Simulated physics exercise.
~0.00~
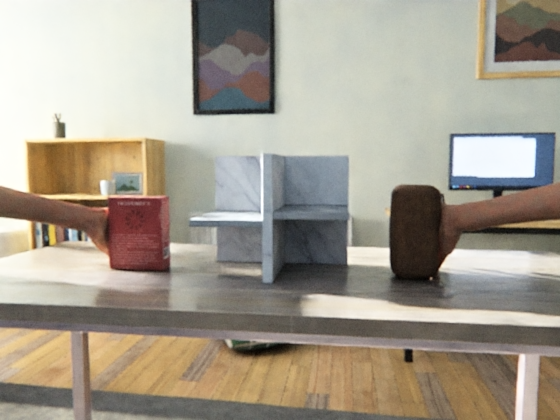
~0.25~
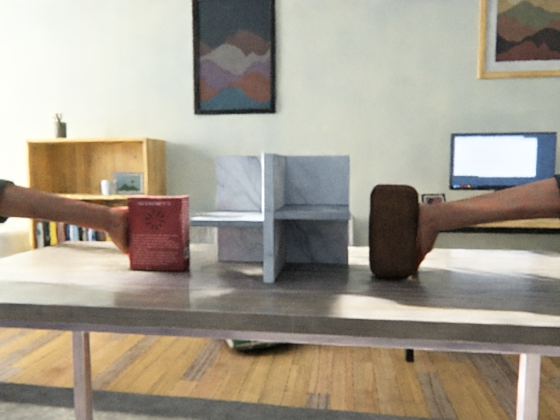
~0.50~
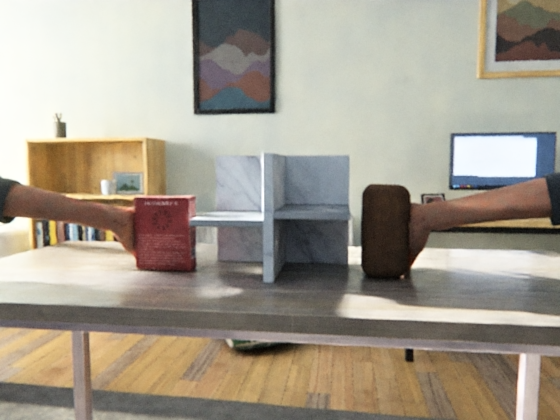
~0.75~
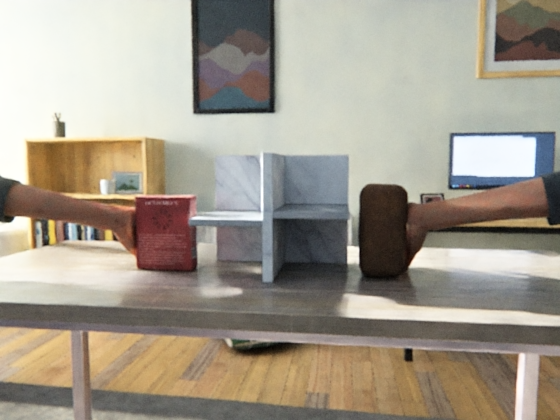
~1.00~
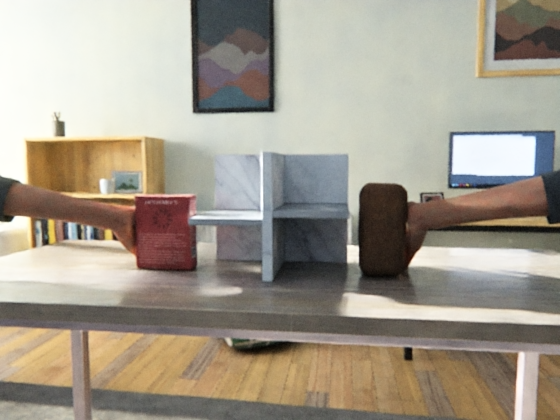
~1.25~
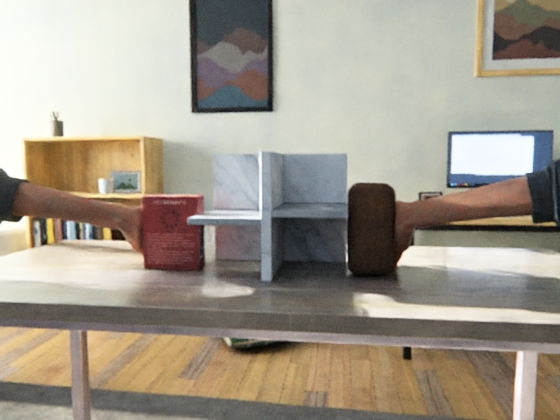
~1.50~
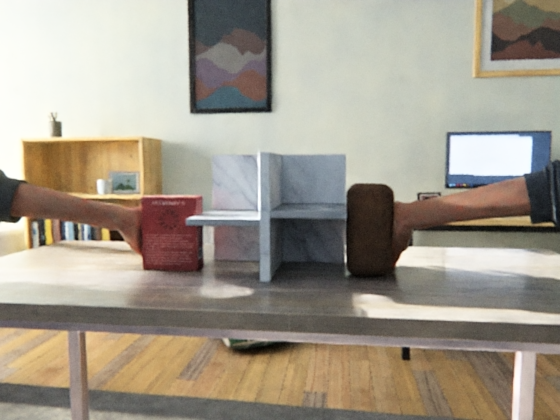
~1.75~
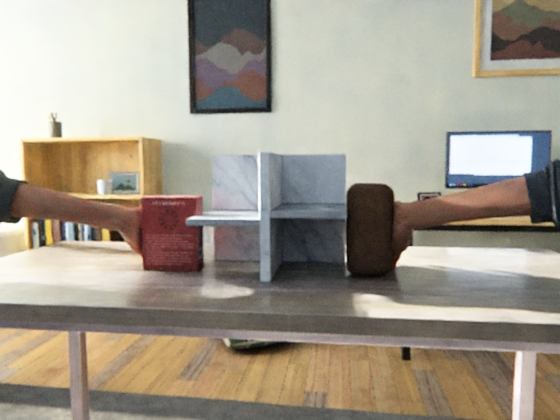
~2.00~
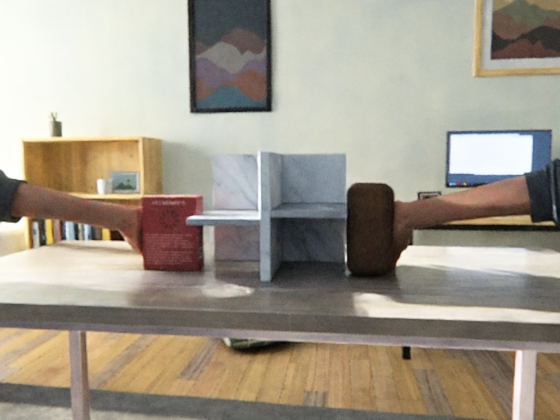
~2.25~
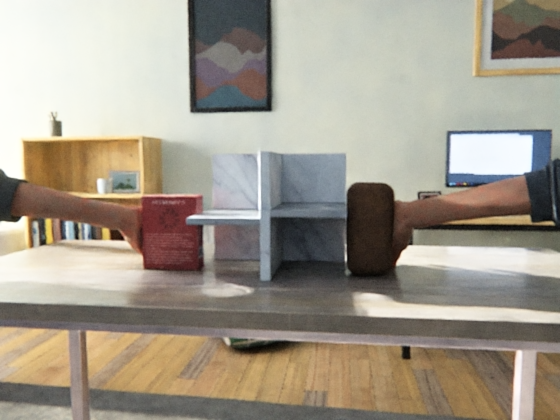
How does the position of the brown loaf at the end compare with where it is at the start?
At the start the loaf stands to the right with a clear gap between it and the rack, and by the end it is farther left, right up at the edge of the rack's shelf.
In the video, two hands slide a red packet from the left and a brown loaf from the right across a table toward a small grey rack with a low shelf on each side, and both items stop at the shelf edges, still held.
